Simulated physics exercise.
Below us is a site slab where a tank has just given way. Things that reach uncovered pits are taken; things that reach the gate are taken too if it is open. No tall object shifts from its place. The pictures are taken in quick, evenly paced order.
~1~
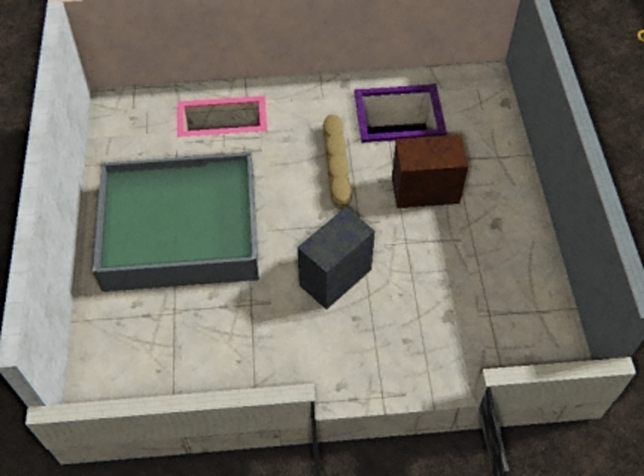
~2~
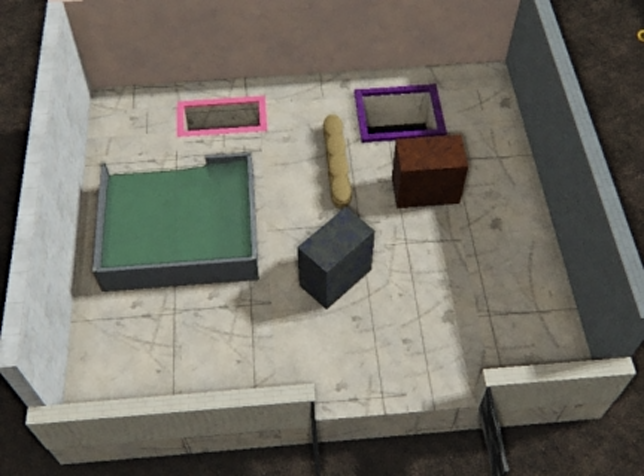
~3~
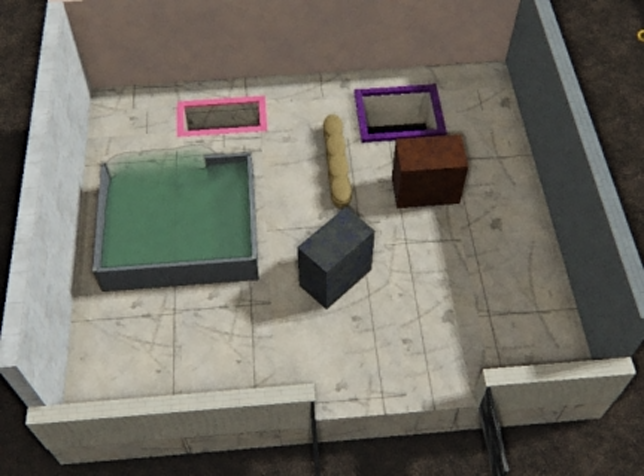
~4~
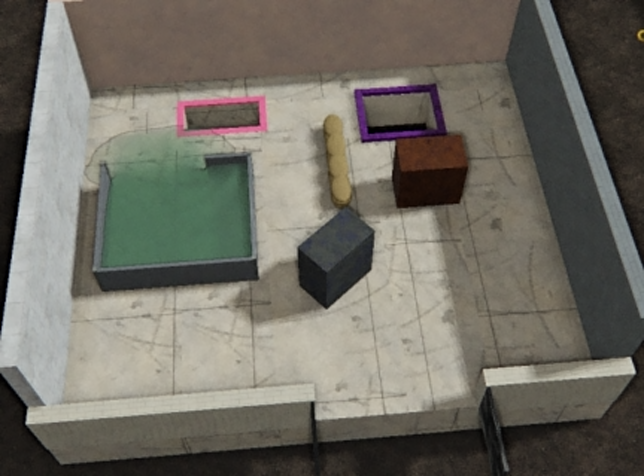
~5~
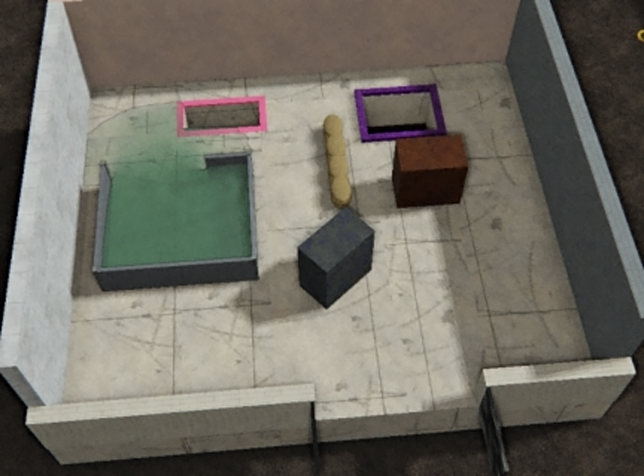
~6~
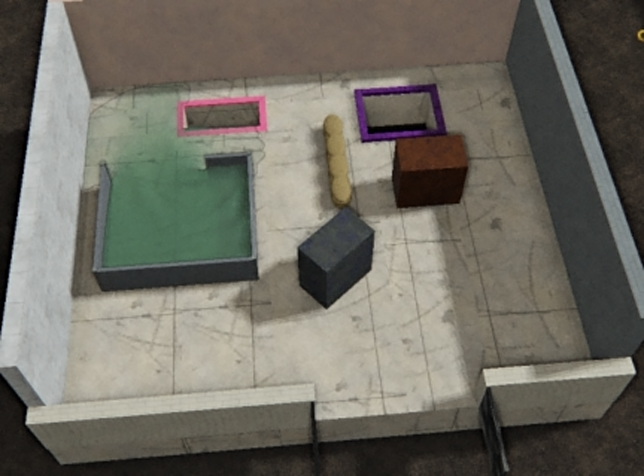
Green water broke out through a gap in the far side of the tank on the left, then spread thinly across the pale floor toward the pink-edged pit while the blocks stayed still.
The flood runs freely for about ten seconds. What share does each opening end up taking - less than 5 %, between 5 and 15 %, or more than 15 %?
One by one: The gate will likely win a minor part below five per cent. The purple pit will likely win a minor part below five per cent. The pink pit will likely win a major part beyond fifteen per cent.
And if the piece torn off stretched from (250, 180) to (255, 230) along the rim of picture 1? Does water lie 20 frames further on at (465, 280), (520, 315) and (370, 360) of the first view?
Taking them in order, I'd say swamped, swamped and not reached.
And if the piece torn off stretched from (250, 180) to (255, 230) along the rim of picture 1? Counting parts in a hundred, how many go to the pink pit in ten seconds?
The pink pit gets 10 per cent.
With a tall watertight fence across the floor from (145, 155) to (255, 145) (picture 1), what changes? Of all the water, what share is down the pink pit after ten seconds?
Pink: 25 %.
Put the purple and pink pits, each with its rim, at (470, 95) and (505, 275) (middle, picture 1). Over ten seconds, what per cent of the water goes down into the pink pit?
The pink pit takes 4 per cent.
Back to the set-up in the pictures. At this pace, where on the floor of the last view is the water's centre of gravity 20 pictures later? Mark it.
Estimate: (172, 174).
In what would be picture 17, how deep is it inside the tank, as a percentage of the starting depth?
That comes to some 50 per cent.
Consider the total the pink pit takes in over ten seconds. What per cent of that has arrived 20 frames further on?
Roughly 40 percent.
A moment on, water covers 10 % of the floor; the gate 0 %, the purple pit 0 %, the pink pit 5 %.
Next, water covers 15 % of the floor; the gate 0 %, the purple pit 0 %, the pink pit 10 %.
Then, water covers 20 % of the floor; the gate 0 %, the purple pit 0 %, the pink pit 23 %.
Later, water covers 35 % of the floor; the gate 0 %, the purple pit 0 %, the pink pit 41 %.
In the end, water covers 55 % of the floor; the gate 0 %, the purple pit 0 %, the pink pit 53 %.
